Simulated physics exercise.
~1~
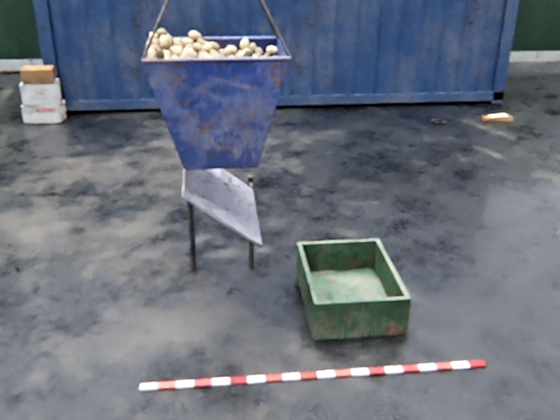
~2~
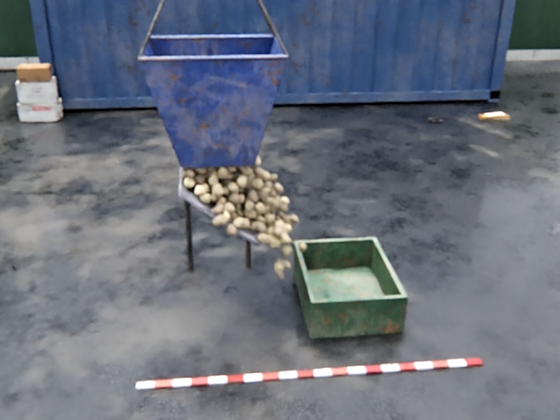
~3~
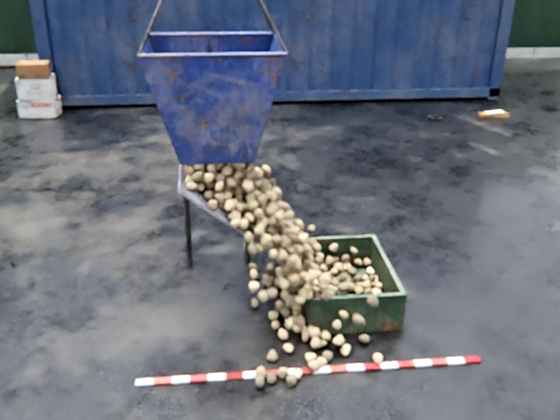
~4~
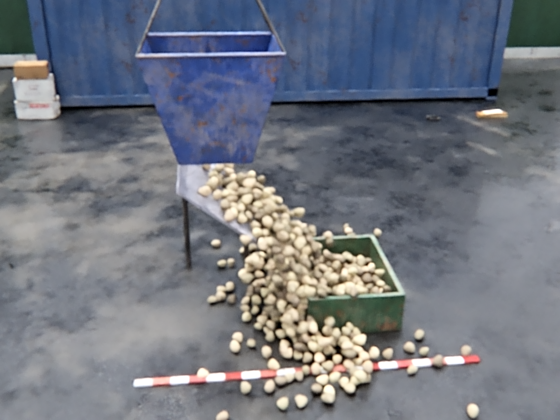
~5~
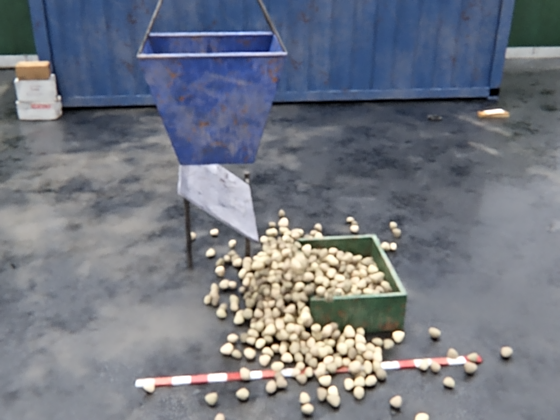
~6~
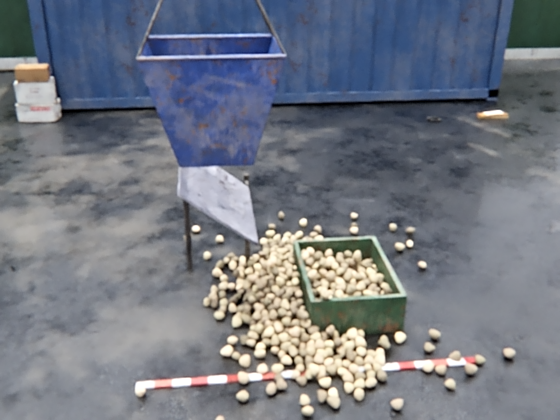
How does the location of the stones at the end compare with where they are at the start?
At the start the stones are heaped in the hanging blue skip. At the end they are lower and farther right, lying in the green bin and spread over the floor around it, mostly to its left.
